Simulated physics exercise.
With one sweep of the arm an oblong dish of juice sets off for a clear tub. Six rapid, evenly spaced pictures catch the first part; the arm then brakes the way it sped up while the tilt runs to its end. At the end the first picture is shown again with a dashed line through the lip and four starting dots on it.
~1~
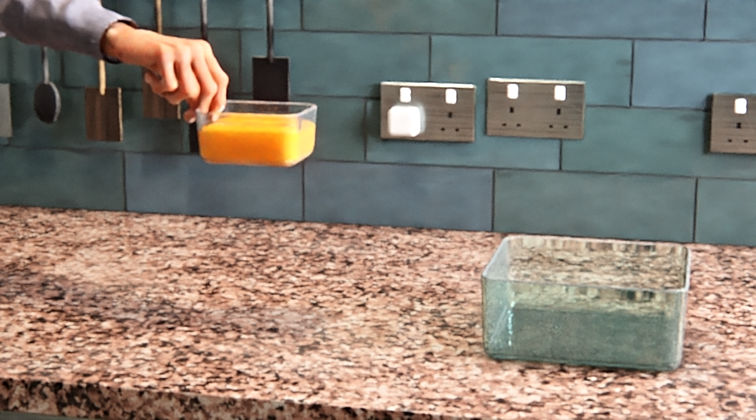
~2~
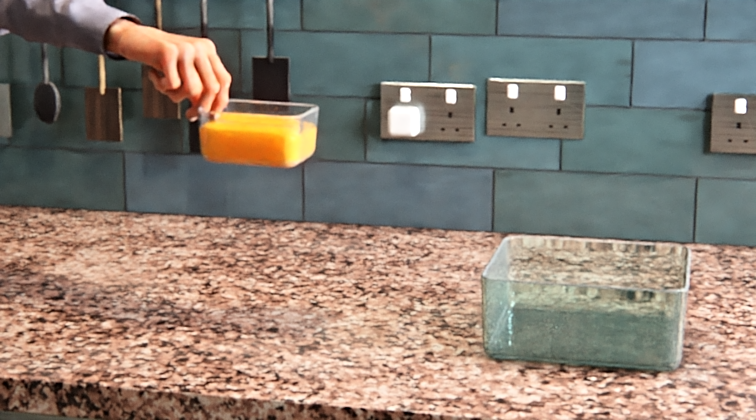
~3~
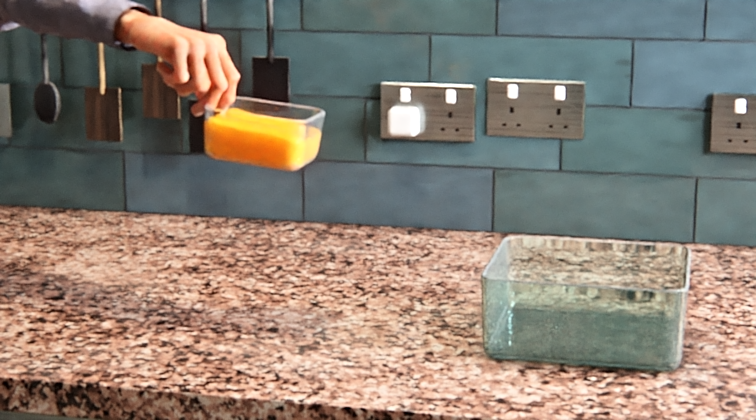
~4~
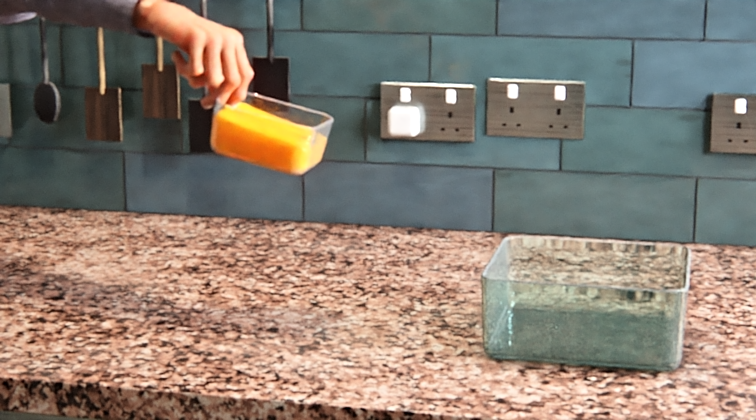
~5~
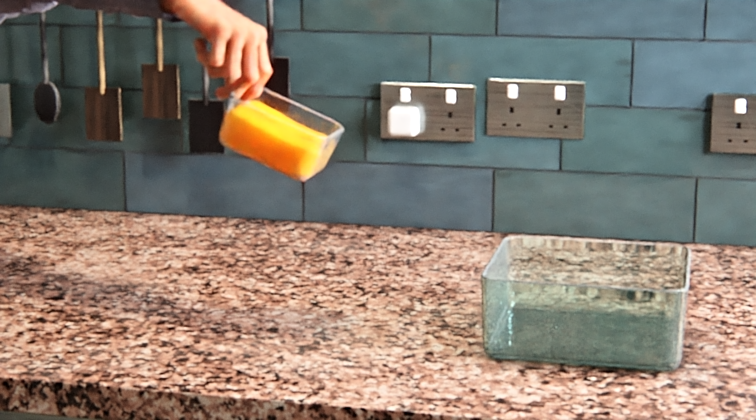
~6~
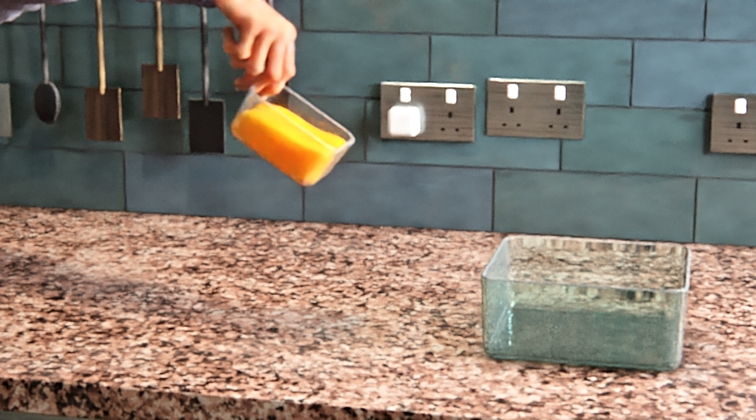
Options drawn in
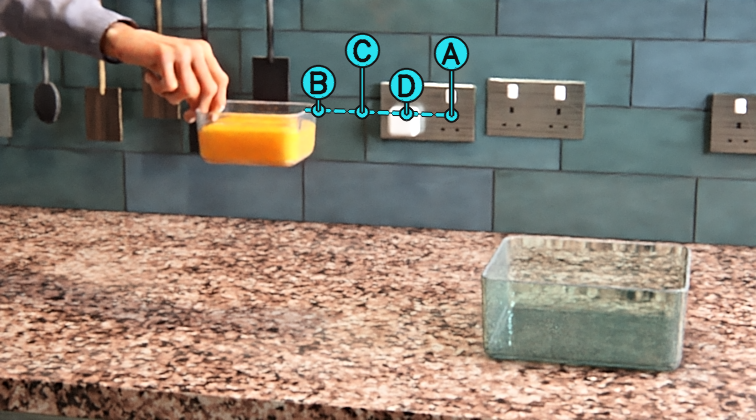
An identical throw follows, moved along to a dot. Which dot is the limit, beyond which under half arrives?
Go for C.
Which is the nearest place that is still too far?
It is B.
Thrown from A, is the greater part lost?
No.
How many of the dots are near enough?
Three.
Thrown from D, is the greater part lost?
No, not at all.
In cyan, A at (451, 115); B at (318, 110); C at (362, 112); D at (406, 113).
If A is chosen, about 77 % lands in the tub, 2 % falls short and 20 % goes beside or beyond.
If B is chosen, about 2 % lands in the tub, 95 % falls short and 3 % goes beside or beyond.
If C is chosen, about 83 % lands in the tub, 10 % falls short and 7 % goes beside or beyond.
If D is chosen, about 84 % lands in the tub, 5 % falls short and 11 % goes beside or beyond.
